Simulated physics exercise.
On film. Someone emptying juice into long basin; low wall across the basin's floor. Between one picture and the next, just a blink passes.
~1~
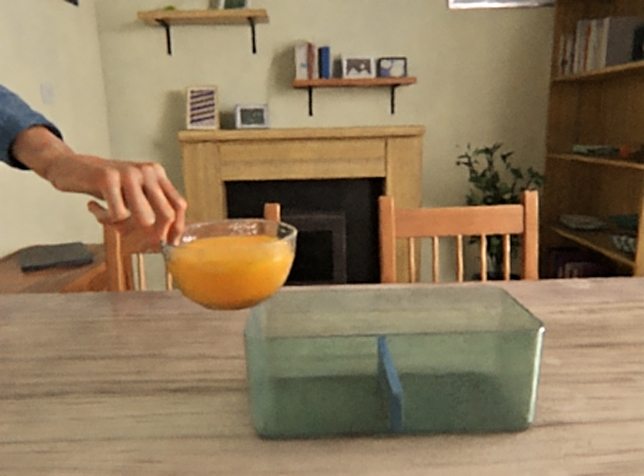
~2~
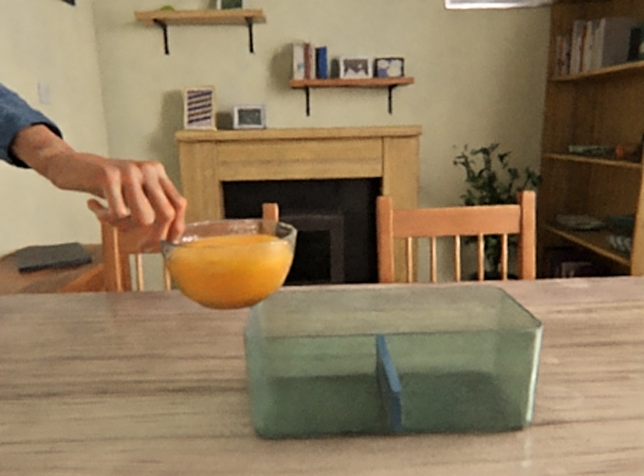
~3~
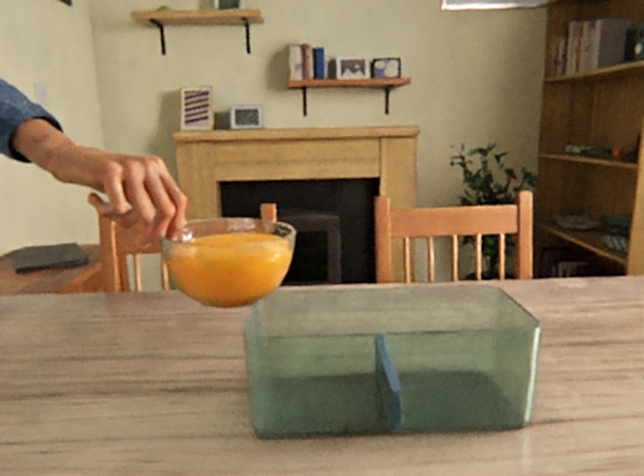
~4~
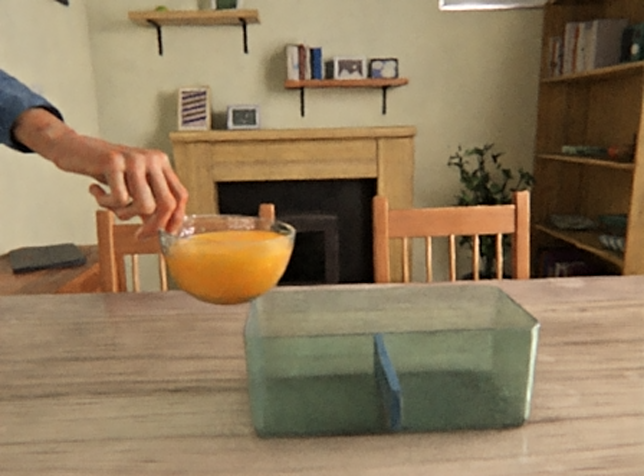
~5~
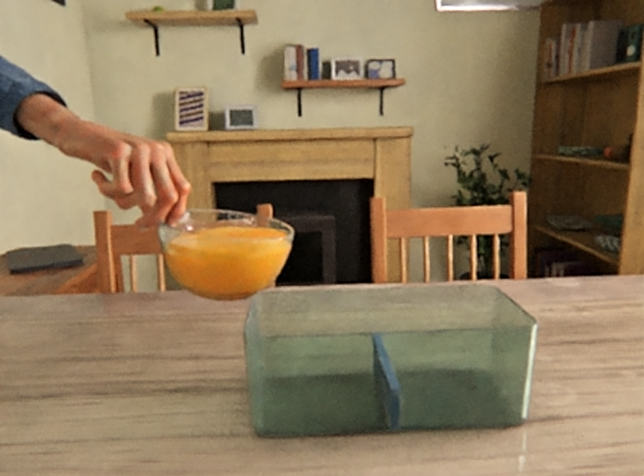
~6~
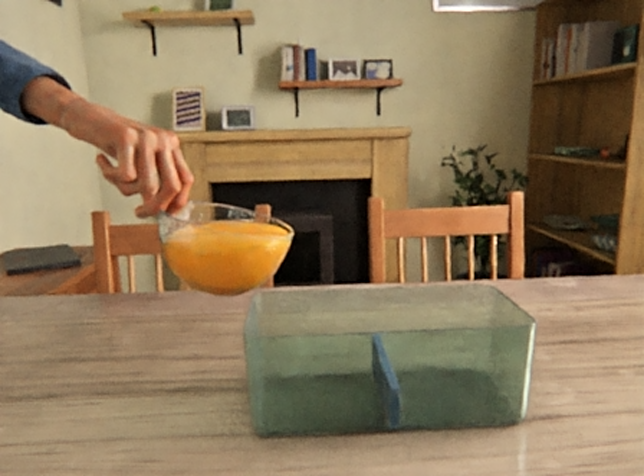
At a wooden table in a room with a fireplace, a hand held a glass bowl of orange juice beside a long greenish basin with a low blue divider, then slowly tilted it slightly rightward.
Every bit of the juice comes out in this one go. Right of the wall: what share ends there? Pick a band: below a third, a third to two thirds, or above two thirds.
A third to two thirds.
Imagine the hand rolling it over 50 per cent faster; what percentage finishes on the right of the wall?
Estimate: Around 55 %.
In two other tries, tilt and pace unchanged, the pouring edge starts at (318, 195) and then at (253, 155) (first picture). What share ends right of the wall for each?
First some 90, then 25 per cent.
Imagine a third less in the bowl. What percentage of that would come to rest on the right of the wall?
Near 30 in a hundred.
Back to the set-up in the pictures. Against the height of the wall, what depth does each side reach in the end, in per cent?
Left 30 %, right 40 %.
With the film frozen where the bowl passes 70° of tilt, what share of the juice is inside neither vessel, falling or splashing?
Around 35 in a hundred, more or less.
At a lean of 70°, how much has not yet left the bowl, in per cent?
Roughly 55 percent remains at that point.
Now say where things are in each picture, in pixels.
In the first frame, tilt 0°; pouring edge (295, 233); surface from (170, 250) to (292, 246); the long basin's rim runs from (251, 315) to (522, 307); the wall's top is at (389, 364).
In the second frame, tilt 1°; pouring edge (295, 233); surface from (170, 249) to (292, 246).
In the third frame, tilt 2°; pouring edge (294, 233); surface from (169, 247) to (291, 243).
In the fourth frame, tilt 5°; pouring edge (294, 233); surface from (169, 245) to (290, 241).
In the fifth frame, tilt 9°; pouring edge (293, 233); surface from (168, 240) to (290, 237).
In the sixth frame, tilt 14°; pouring edge (292, 234); surface from (166, 234) to (290, 233).
A moment on, the bowl is tipped part way and 56 per cent is still to pour, 9 is left of the wall and 0 right of it.
Next, the bowl is tipped on its side and 4 per cent is still to pour, 34 is left of the wall and 47 right of it.
Then the bowl is tipped right over and 0 per cent is still to pour, 47 is left of the wall and 51 right of it.
Later the bowl is tipped right over and 0 per cent is still to pour, 47 is left of the wall and 51 right of it.
In the end 47 per cent lies left of the wall, 51 right of it and 1 outside.
